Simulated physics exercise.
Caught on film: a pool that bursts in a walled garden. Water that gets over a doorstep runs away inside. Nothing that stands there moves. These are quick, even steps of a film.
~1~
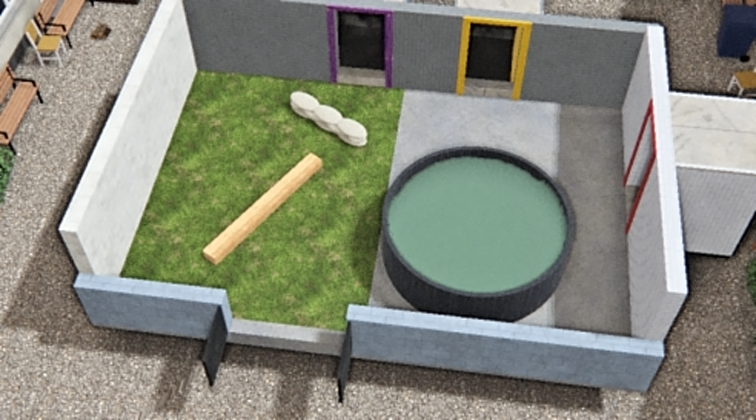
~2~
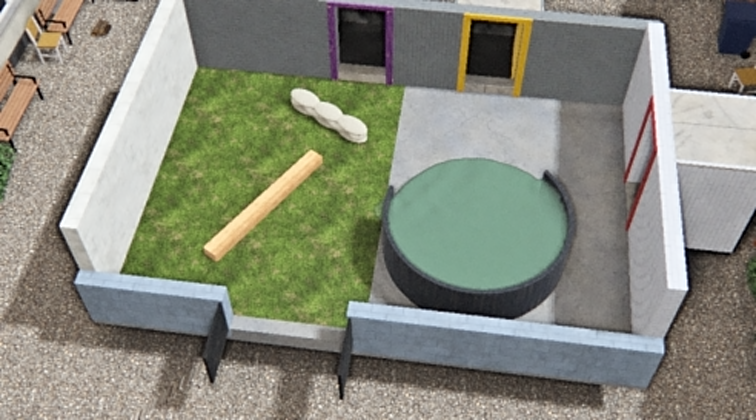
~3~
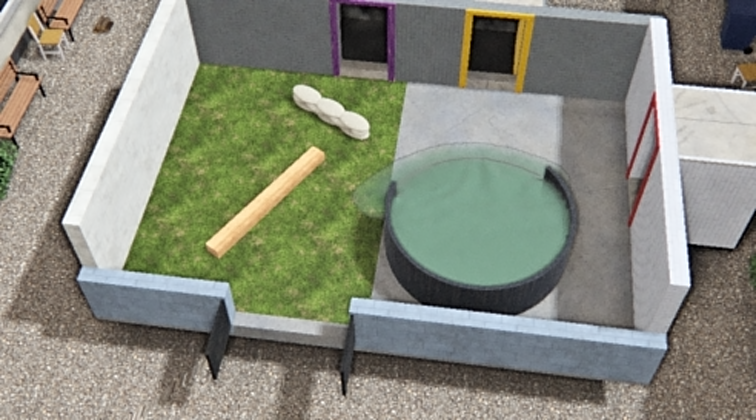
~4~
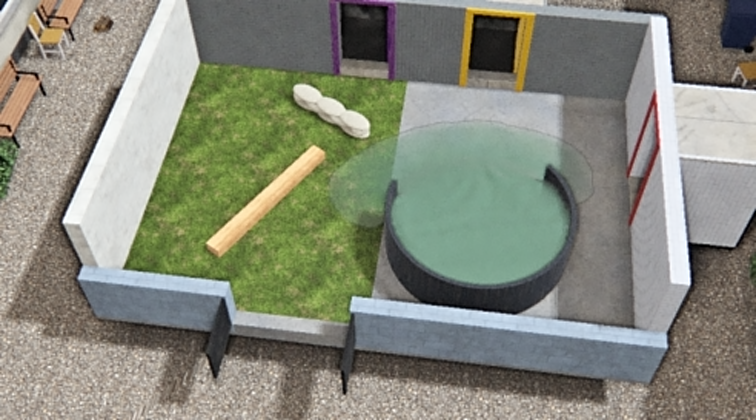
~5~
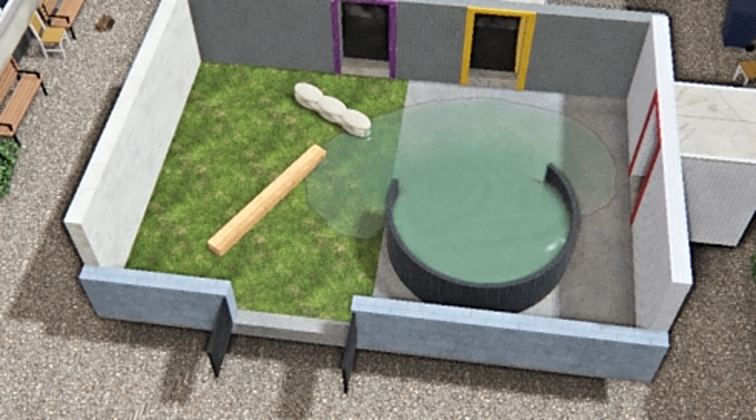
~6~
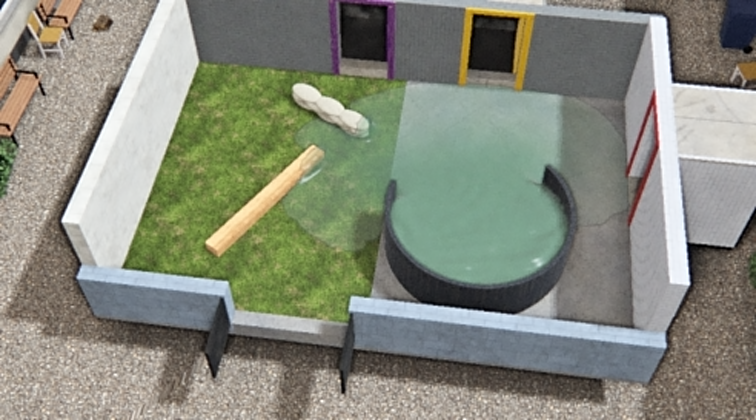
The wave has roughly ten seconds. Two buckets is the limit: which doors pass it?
The red door lets in a lot; the purple door lets in a lot; the yellow door lets in a lot.
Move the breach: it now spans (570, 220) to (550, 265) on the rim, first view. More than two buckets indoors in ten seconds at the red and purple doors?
In short: The red door goes over; the purple door takes less.
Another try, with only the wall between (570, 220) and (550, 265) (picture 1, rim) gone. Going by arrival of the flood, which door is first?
I say the one in red.
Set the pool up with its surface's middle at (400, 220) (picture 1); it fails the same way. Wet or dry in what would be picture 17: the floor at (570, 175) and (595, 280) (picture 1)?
In turn: Not flooded, free of water.
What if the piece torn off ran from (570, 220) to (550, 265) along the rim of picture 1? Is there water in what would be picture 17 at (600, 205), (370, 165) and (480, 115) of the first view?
One after the other: Covered, free of water, clear.
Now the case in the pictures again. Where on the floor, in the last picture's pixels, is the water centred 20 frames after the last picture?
Roughly at (419, 155).
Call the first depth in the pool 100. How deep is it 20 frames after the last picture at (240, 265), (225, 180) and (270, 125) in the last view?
In turn 4, 4 and 8 in a hundred.
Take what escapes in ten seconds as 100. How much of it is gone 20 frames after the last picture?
About 40 per cent.
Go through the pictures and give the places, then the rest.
The first frame shows still water in the round pool at (477, 220).
In the second frame, the front is at (378, 212), out from the gap on the round pool's far side.
In the third frame, the front is at (360, 203), out from the gap on the round pool's far side.
In the fourth frame, water pours out on the round pool's far side and has run to (336, 197).
In the fifth frame, the front is at (310, 184), out from the gap on the round pool's far side.
In the sixth frame, the front is at (625, 151), out from the gap on the round pool's far side.
A moment on, water covers 45 % of the floor; the red door under two buckets in, the purple door wet at the sill, nothing in, the yellow door over two buckets in.
Next, water covers 55 % of the floor; the red door under two buckets in, the purple door over two buckets in, the yellow door far over two buckets in.
Then, water covers 75 % of the floor; the red door under two buckets in, the purple door over two buckets in, the yellow door far over two buckets in.
Later, water covers 95 % of the floor; the red door over two buckets in, the purple door far over two buckets in, the yellow door far over two buckets in.
In the end, water covers 95 % of the floor; the red door over two buckets in, the purple door far over two buckets in, the yellow door far over two buckets in.
